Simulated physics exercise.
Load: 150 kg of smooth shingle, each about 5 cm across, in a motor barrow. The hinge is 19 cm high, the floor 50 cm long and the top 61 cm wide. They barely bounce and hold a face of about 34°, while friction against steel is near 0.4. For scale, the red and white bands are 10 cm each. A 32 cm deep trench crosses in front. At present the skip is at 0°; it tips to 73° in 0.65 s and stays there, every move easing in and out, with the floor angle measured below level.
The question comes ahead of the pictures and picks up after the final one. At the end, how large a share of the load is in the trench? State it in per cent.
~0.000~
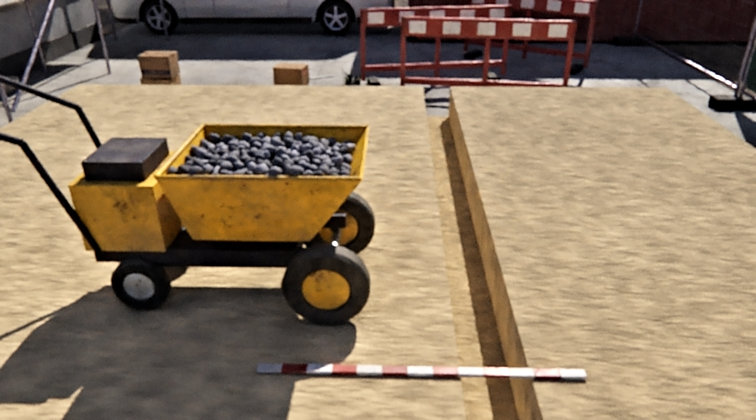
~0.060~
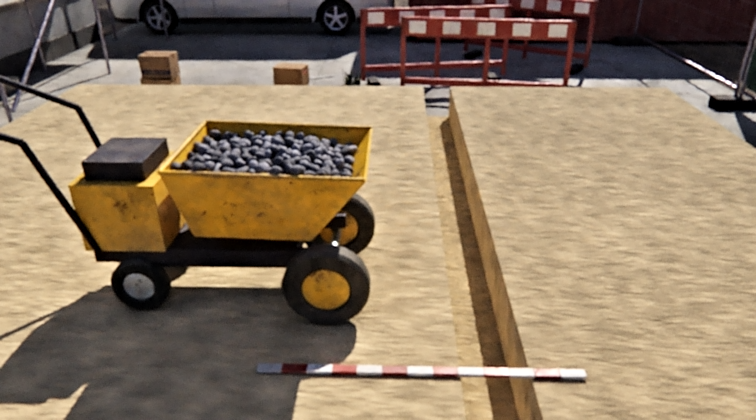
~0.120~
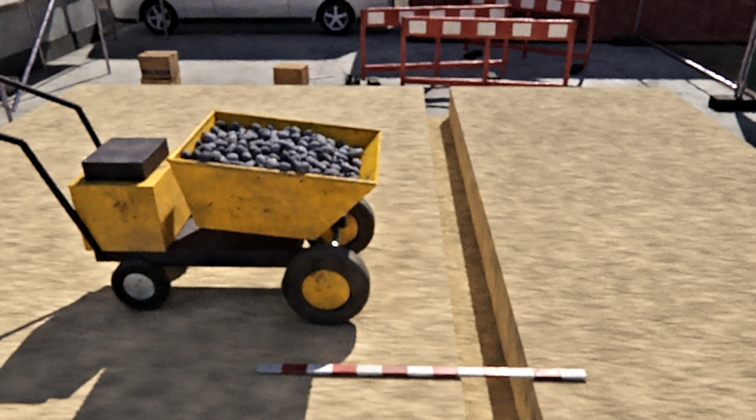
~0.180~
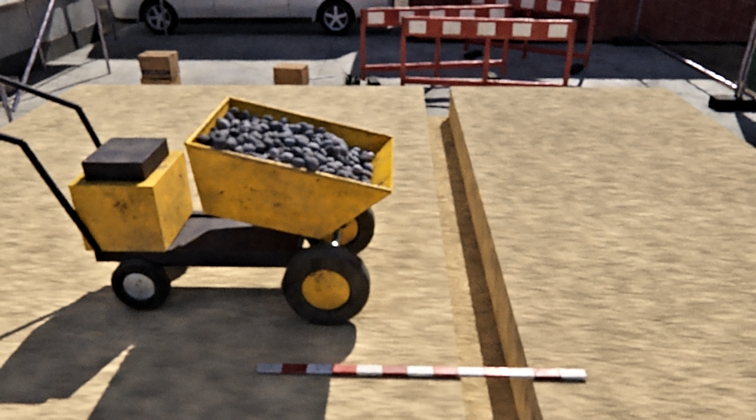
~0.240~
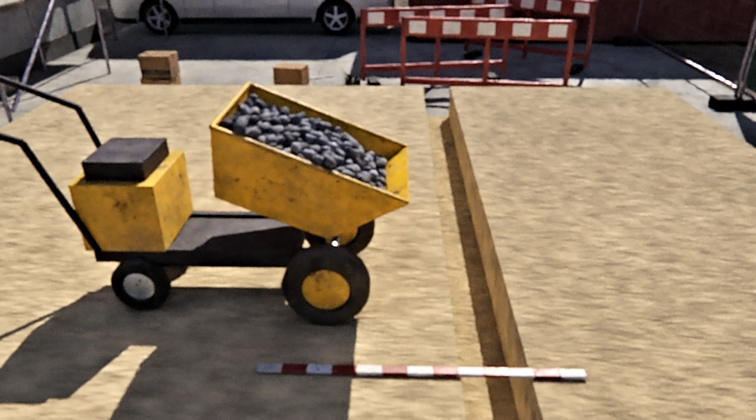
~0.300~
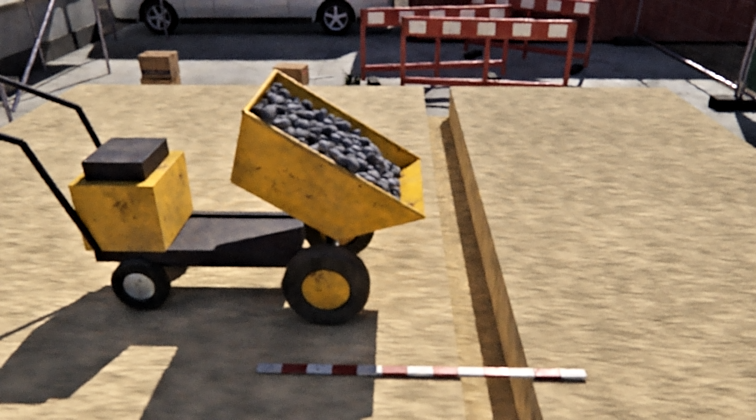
A share of about 62 per cent.
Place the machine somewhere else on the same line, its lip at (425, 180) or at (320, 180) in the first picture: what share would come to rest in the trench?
I'd expect some 15 per cent, then some 85.
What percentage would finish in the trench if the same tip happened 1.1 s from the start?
75 %.
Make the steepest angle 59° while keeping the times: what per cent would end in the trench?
Then close to 50 per cent.
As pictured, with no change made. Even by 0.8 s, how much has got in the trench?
I'd say near 30 per cent at that time.
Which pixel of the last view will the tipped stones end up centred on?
The resting stones are centred at roughly (494, 313).
After 0.5 s the floor is at 62°; 100 % in the skip; the foremost stones are at (443, 219).
After 0.8 s the floor is at 73°; 61 % in the skip, 30 % in the trench, 10 % past the trench; the foremost stones are at (543, 295).
After 1.1 s the floor is at 73°; 13 % in the skip, 49 % in the trench, 38 % past the trench; the foremost stones are at (711, 283).
After 3.0 s the floor is at 73°; 0 % in the skip, 62 % in the trench, 38 % past the trench; the foremost stones are past the picture's edge.
